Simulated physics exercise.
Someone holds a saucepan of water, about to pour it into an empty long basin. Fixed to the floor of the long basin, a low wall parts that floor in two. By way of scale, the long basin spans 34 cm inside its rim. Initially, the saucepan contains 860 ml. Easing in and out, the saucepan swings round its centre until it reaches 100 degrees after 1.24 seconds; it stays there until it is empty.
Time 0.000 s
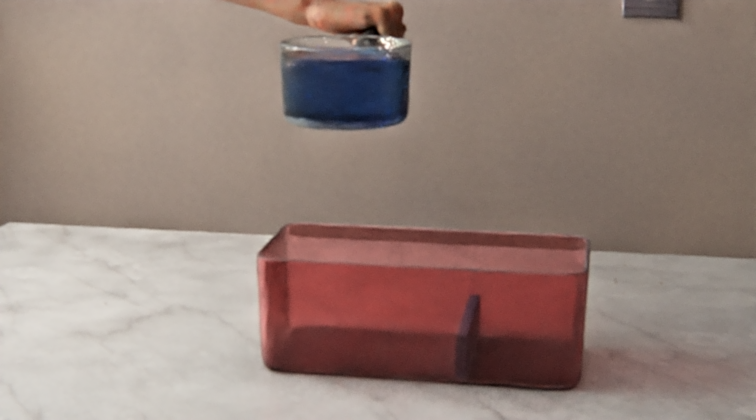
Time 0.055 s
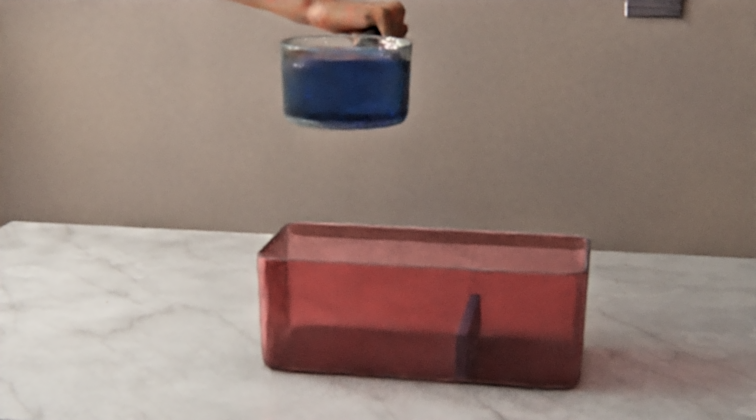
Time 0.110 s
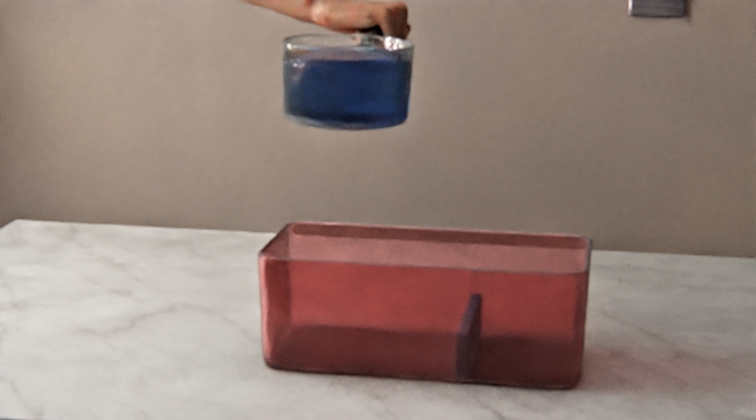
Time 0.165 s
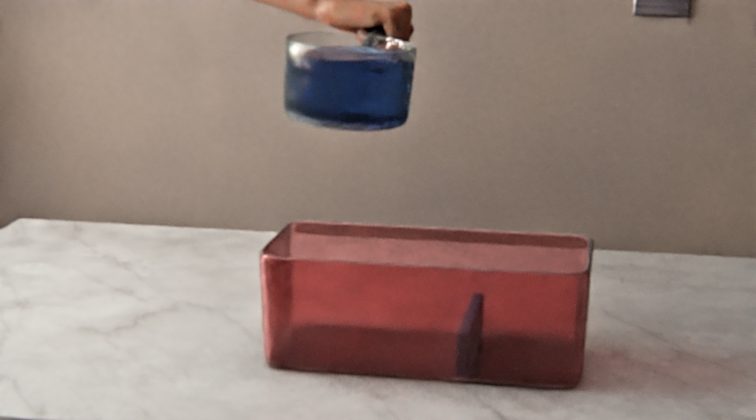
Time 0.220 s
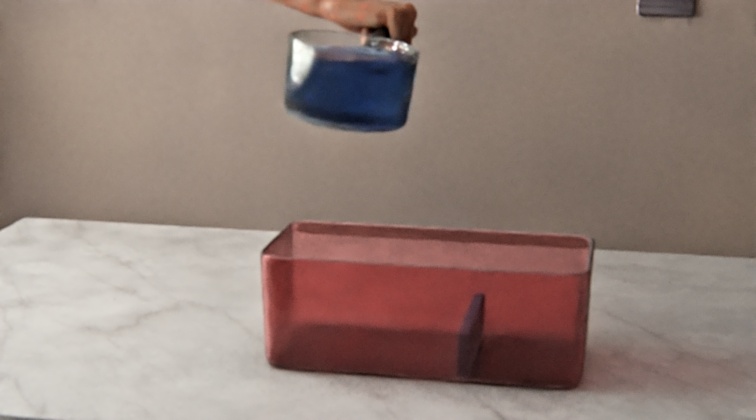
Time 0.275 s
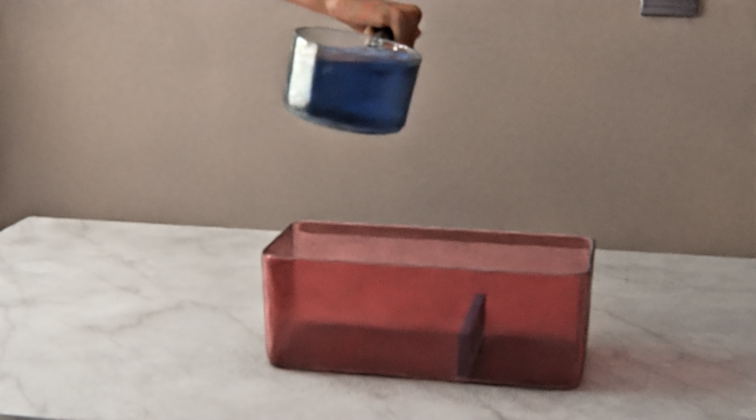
Hand holding a clear pan of blue liquid above a red translucent basin on a marble surface, slowly tilting it slightly rightward.
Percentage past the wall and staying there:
68 percent.
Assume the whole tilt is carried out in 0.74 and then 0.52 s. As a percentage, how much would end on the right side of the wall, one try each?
60 and 50 %.
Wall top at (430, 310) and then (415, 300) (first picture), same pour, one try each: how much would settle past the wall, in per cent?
The first try gives 95 percent and the second 95 percent.
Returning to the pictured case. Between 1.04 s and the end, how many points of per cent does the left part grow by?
24 %.
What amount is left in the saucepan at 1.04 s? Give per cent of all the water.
About 16 percent.
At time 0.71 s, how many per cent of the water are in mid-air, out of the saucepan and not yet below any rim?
I'd put it at about 28 percent.
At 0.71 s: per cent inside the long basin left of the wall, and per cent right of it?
Roughly 2 sits left and 7 sits right.
After 0.71 s the tilt is 62° and 63 per cent is still to pour, 2 is left of the wall and 7 right of it.
After 1.04 s the tilt is 94° and 15 per cent is still to pour, 8 is left of the wall and 62 right of it.
After 1.37 s the tilt is 100° and 2 per cent is still to pour, 27 is left of the wall and 68 right of it.
After 1.74 s the tilt is 100° and 0 per cent is still to pour, 31 is left of the wall and 68 right of it.
In the end 31 per cent lies left of the wall, 68 right of it and 1 outside.
